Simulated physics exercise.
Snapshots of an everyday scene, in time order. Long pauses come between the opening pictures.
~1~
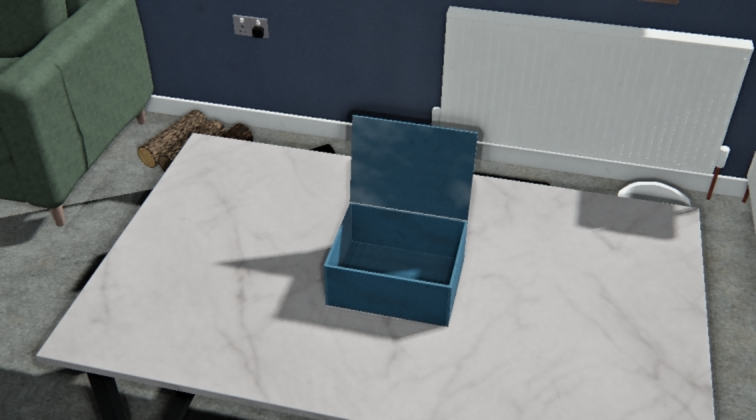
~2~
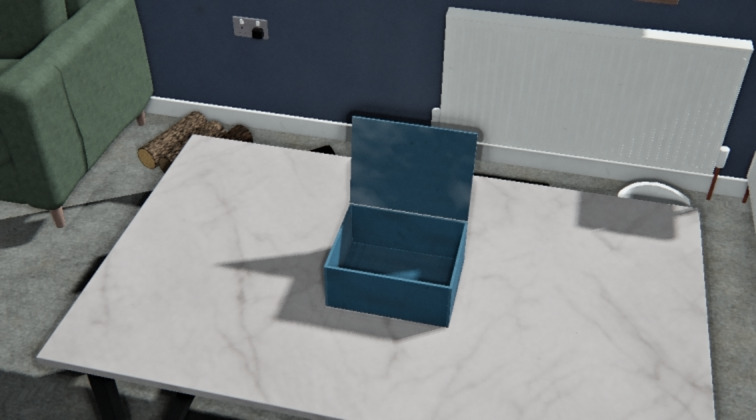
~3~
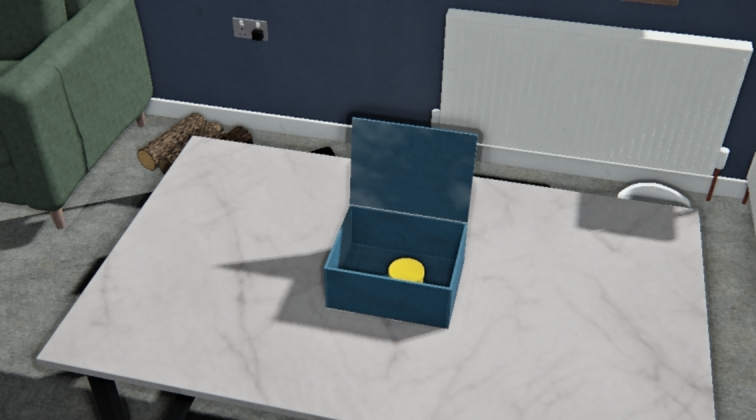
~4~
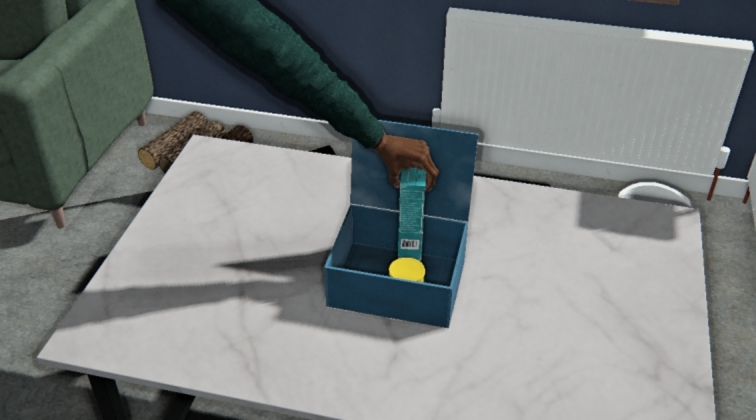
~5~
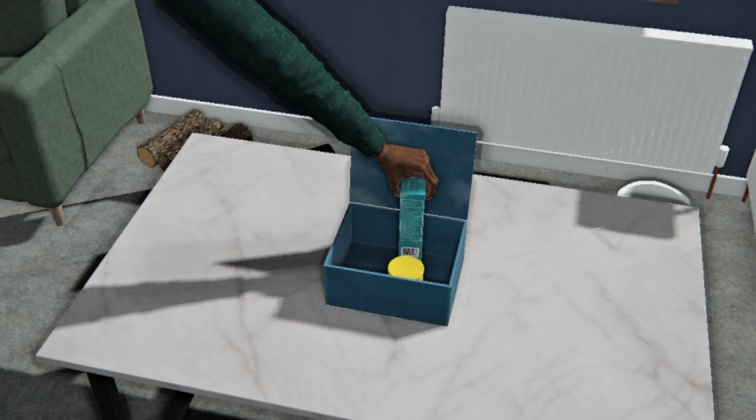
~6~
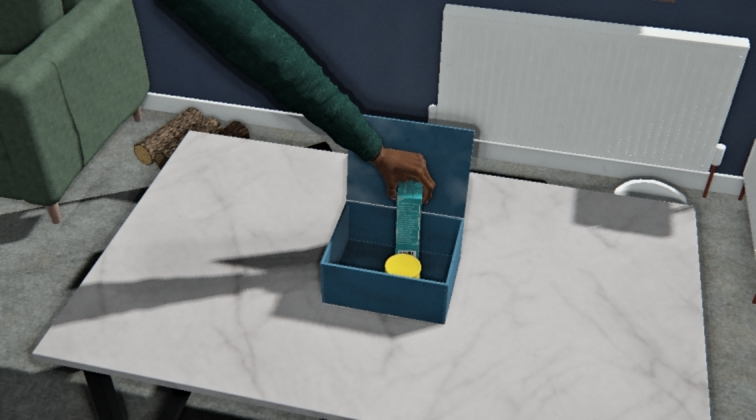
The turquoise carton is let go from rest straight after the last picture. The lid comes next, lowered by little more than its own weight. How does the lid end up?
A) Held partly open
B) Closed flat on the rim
Option A: Held partly open.
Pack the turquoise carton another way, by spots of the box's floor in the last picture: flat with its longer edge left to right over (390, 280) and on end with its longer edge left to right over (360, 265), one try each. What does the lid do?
In the first case it comes fully down; in the second case it gets propped open.
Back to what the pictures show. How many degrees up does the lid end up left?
Angle: About 80°.
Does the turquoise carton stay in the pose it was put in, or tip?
It stays as it was set.
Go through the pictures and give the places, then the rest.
In the first picture, the last thing is not in view yet.
In the second picture, the last thing is not in view yet.
In the third picture, the last thing is not in view yet.
In the fourth picture, still above its spot; turquoise carton (412, 215).
In the fifth picture, still above its spot; turquoise carton (412, 223).
In the sixth picture, in place under the hand; turquoise carton (409, 227).
Then, 0.90 s past the last view, lid starting down.
Then, 1.10 s past the last view, turquoise carton resting near (409, 227).
Finally, lid 82° above the rim; both still in place. Final places as the last picture's camera would see them, turquoise carton near (409, 227).
